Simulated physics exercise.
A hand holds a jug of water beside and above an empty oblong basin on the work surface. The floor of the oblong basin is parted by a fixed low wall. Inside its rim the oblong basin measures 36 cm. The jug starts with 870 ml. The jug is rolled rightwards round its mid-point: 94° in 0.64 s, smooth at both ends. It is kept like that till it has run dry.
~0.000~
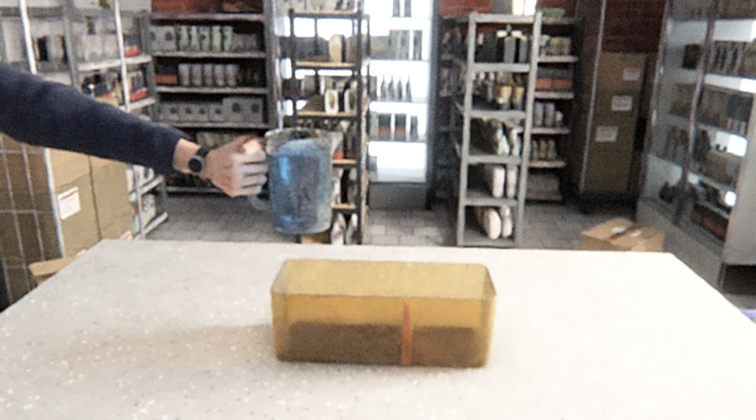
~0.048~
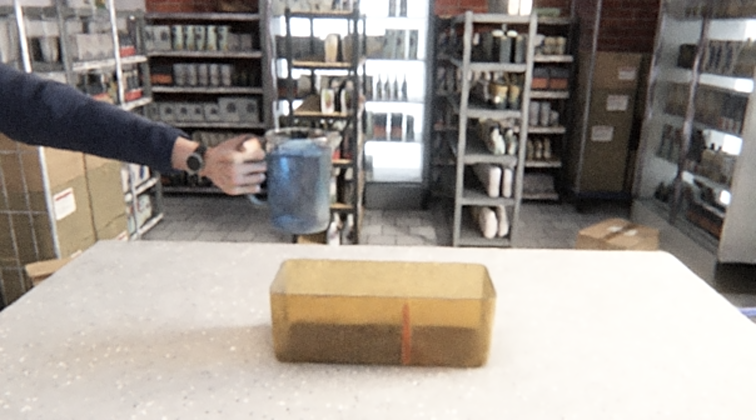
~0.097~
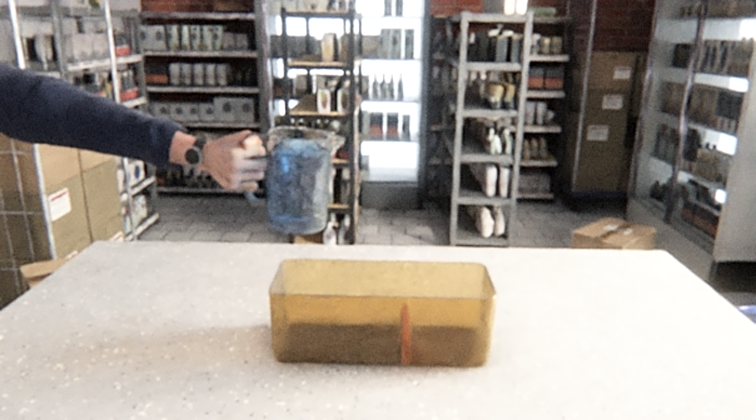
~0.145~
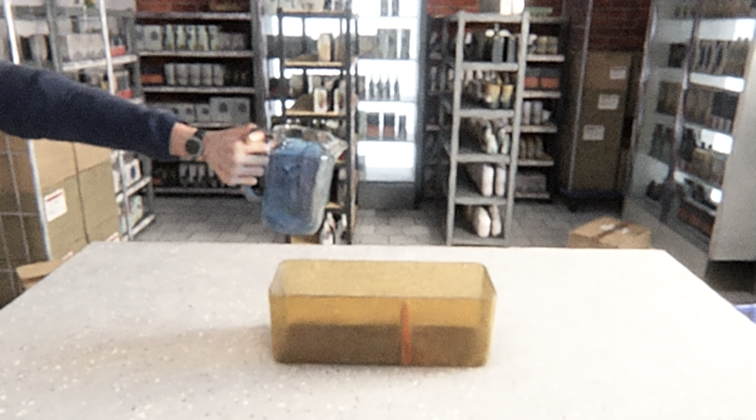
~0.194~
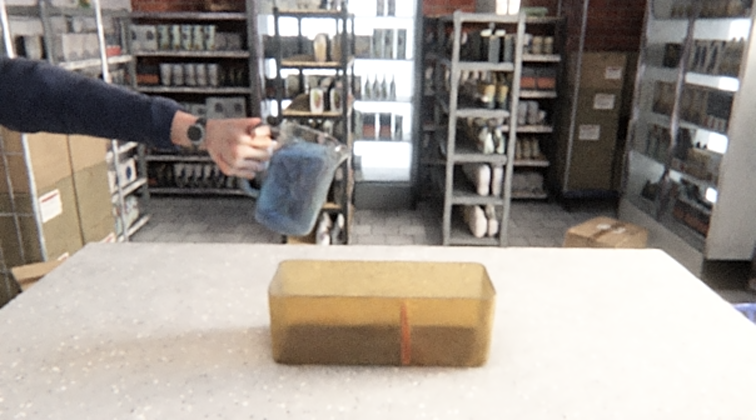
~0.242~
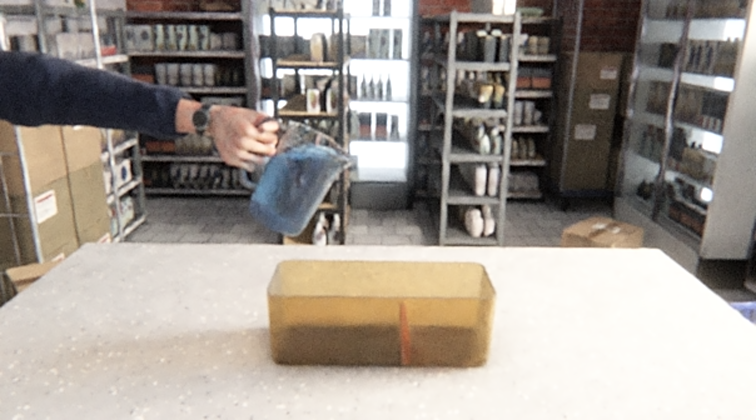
The footage shows a hand holding a clear jug of blue liquid above an oblong, yellowish translucent basin on a pale speckled work surface, first keeping it nearly upright, then tilting it steadily rightwards while the basin stays still.
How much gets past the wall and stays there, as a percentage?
The far part has some 49 per cent.
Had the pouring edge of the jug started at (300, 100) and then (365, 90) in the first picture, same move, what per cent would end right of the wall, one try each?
First 10, then 85 per cent.
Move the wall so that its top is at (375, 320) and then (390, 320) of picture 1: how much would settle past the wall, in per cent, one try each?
First 95, then 85 per cent.
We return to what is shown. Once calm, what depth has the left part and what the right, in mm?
Some 14 mm on the left and 24 mm on the right.
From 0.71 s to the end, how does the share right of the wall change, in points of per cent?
The share moves up, by some 32 per cent.
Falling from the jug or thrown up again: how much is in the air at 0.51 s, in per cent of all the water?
About 20 per cent.
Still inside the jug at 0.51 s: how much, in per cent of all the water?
Some 74 per cent.
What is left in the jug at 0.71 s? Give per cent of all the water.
About 38 per cent.
Then, 0.51 s in, the tilt is 85° and 74 per cent is still to pour, 3 is left of the wall and 3 right of it.
Then, 0.71 s in, the tilt is 94° and 39 per cent is still to pour, 22 is left of the wall and 18 right of it.
Then, 0.92 s in, the tilt is 94° and 16 per cent is still to pour, 31 is left of the wall and 44 right of it.
Then, 1.14 s in, the tilt is 94° and 6 per cent is still to pour, 40 is left of the wall and 49 right of it.
Finally, 49 per cent lies left of the wall, 49 right of it and 1 outside.
